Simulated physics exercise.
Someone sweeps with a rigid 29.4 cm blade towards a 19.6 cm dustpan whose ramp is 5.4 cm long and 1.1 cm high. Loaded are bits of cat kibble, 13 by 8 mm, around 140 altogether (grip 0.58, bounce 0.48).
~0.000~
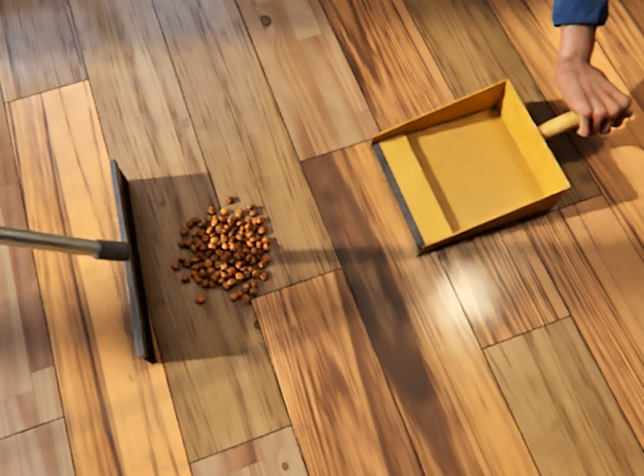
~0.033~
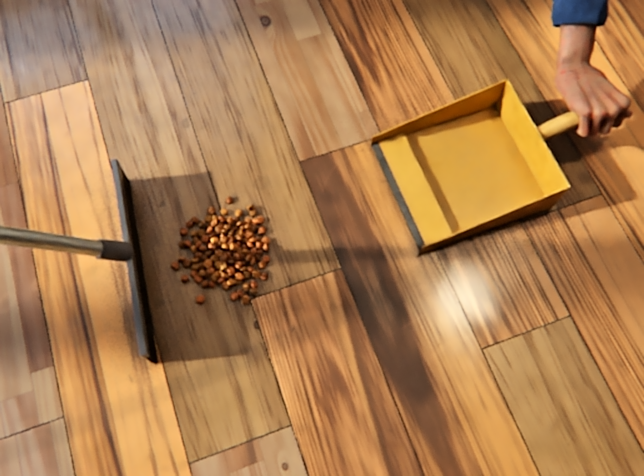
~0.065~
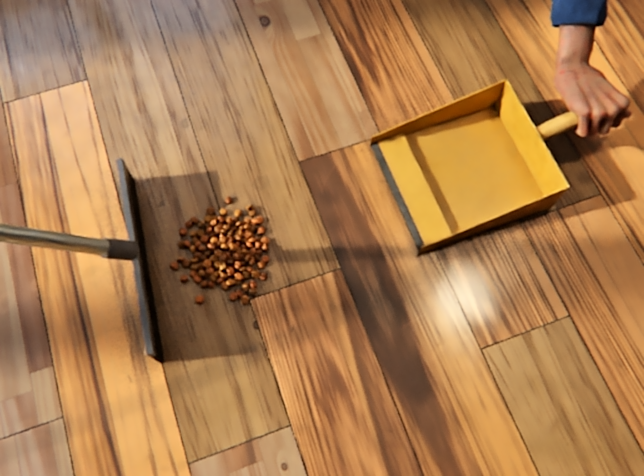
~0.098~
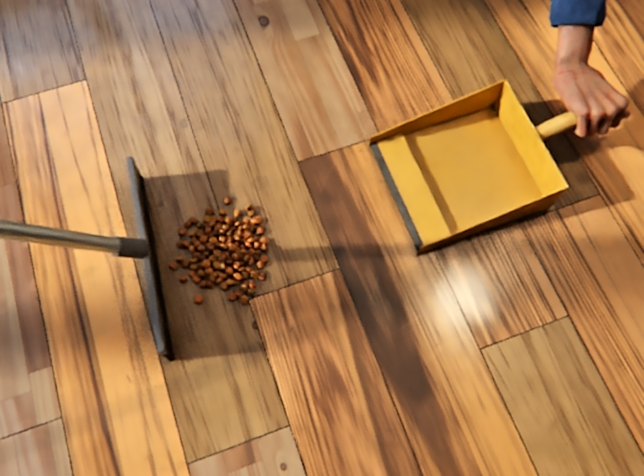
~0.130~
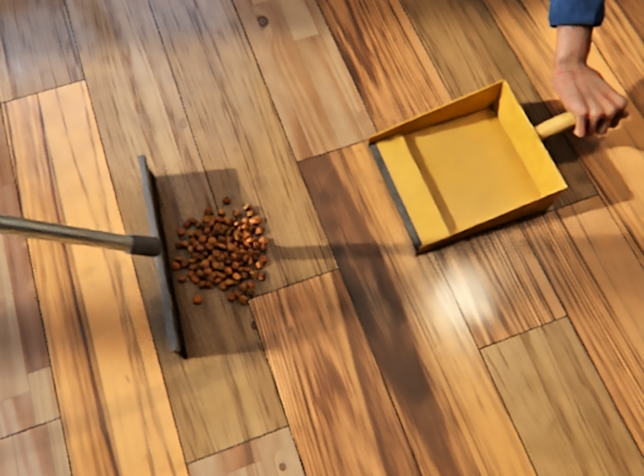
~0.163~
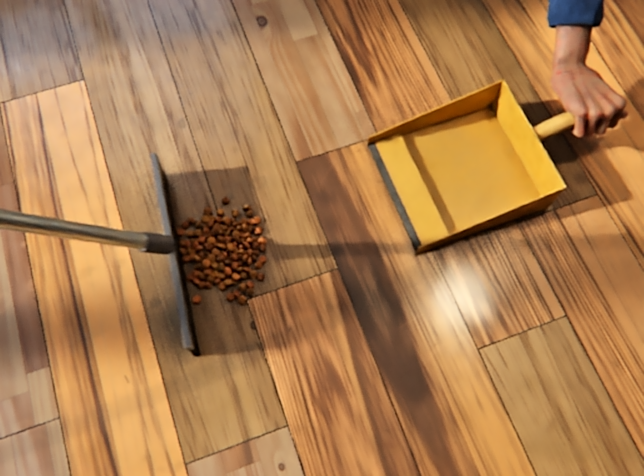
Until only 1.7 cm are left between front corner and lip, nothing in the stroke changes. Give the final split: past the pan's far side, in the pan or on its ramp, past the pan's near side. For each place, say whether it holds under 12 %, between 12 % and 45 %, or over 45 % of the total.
One by one: Far side: A low share; pan: A medium share; near side: A medium share.
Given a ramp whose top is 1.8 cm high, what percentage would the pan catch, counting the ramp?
With that ramp, near 35 per cent.
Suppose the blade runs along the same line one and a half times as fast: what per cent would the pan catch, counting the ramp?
It would be around 40 per cent.
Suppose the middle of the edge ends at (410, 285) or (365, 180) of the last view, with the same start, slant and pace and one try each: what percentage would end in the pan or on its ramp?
First try around 25 %, second try around 40 %.
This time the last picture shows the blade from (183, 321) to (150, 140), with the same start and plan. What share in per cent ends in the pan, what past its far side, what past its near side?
Pan 10, far 30, near 0.
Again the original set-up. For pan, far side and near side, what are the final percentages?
Far: 0; pan: 40; near: 15 (percent).
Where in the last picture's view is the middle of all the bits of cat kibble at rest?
I'd say roughly (403, 218).
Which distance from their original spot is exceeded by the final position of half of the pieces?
Roughly 28 cm.
Then, at 0.42 s, middle of the blade 19 cm from the lip; 0 % over the lip, far side 0 %, near side 5 %.
After 0.60 s, middle of the blade 8 cm from the lip; 0 % over the lip, far side 0 %, near side 10 %.
After 0.89 s, middle of the blade 3 cm from the lip; 40 % over the lip, far side 0 %, near side 15 %.
At rest (1.6 s), far side 0 %, pan 40 %, near side 15 %, in front of the lip or behind the blade 45 %.
